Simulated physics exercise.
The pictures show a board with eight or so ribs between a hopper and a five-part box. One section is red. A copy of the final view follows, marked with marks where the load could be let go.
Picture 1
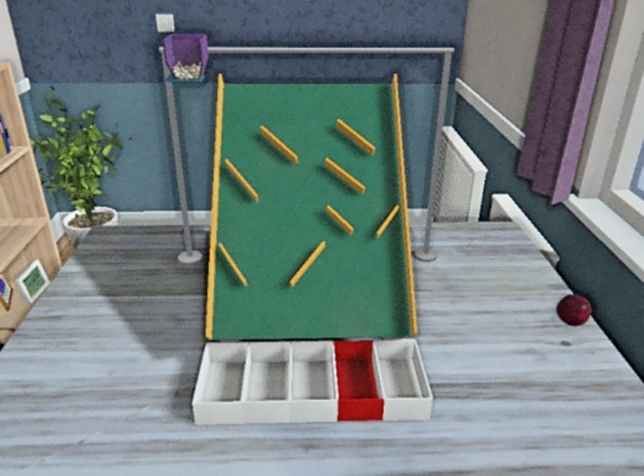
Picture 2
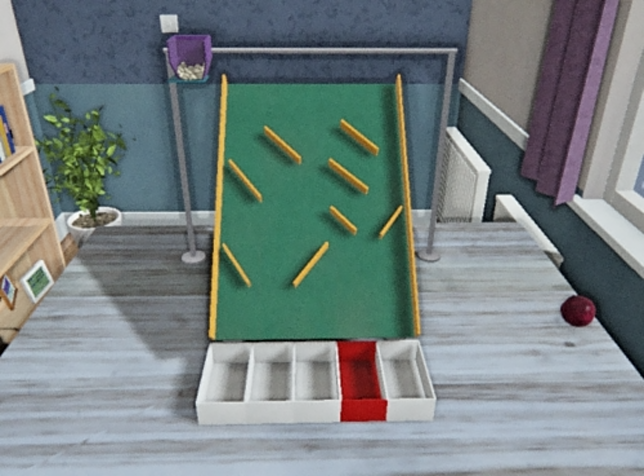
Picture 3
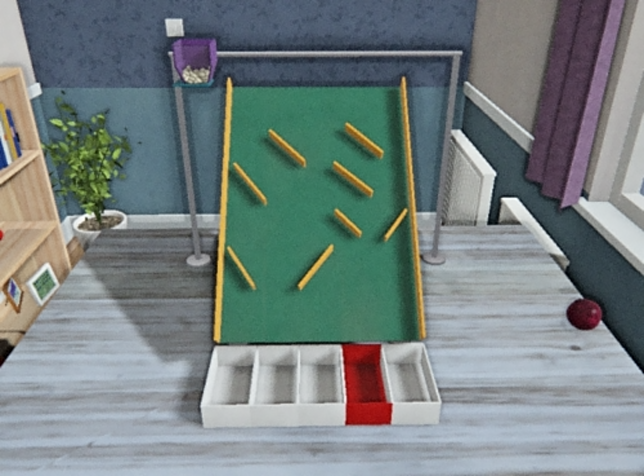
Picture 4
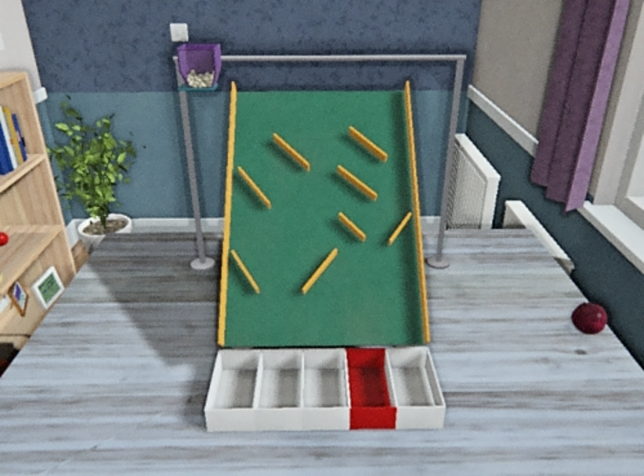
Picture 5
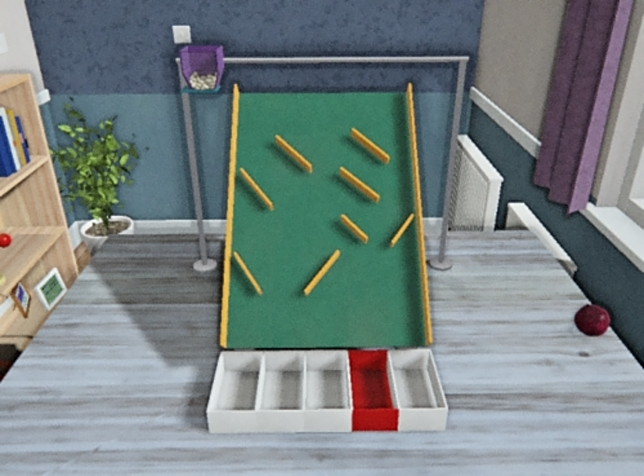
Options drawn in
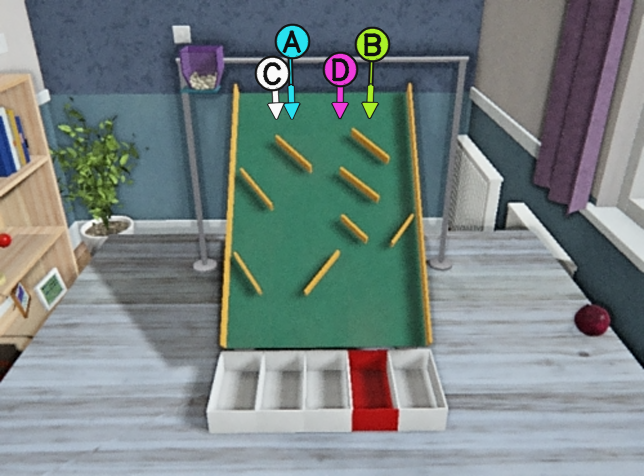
The camera drifts very slightly, so the whole scene slides a little to the right and down, and a red object comes into view on the left shelf. The purple hopper of white beans, the green board with its angled ribs, and the five-part box with one red section all stay still.
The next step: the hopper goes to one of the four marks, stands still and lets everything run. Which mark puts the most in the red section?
Choose B.
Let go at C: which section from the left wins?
The second.
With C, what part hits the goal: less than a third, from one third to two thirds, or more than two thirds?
It is less than a third.
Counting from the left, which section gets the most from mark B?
It is the fourth one.
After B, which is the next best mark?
It is D.
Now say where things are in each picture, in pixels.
The first frame shows hopper at (189, 72), white beans, door shut.
The second frame shows ribs (265, 127) to (300, 158), (342, 120) to (378, 149), (229, 160) to (260, 196).
The third frame shows ribs (334, 162) to (372, 191), (336, 209) to (361, 233), (386, 237) to (407, 209).
The fourth frame shows ribs (232, 251) to (258, 289), (303, 290) to (336, 249).
The fifth frame shows red section at (375, 419), number 4 of 5 from the left.
On the marked copy, mark A meets the board at (291, 112); mark B meets the board at (369, 112); mark C meets the board at (276, 113); mark D meets the board at (339, 112).
With A, a small part in the red section, most in other sections, a stray few outside the box.
With B, about two thirds in the red section, about a quarter in other sections, a small part held on the board, a stray few outside the box.
With C, a small part in the red section, nearly all in other sections.
With D, about a third in the red section, about two thirds in other sections.
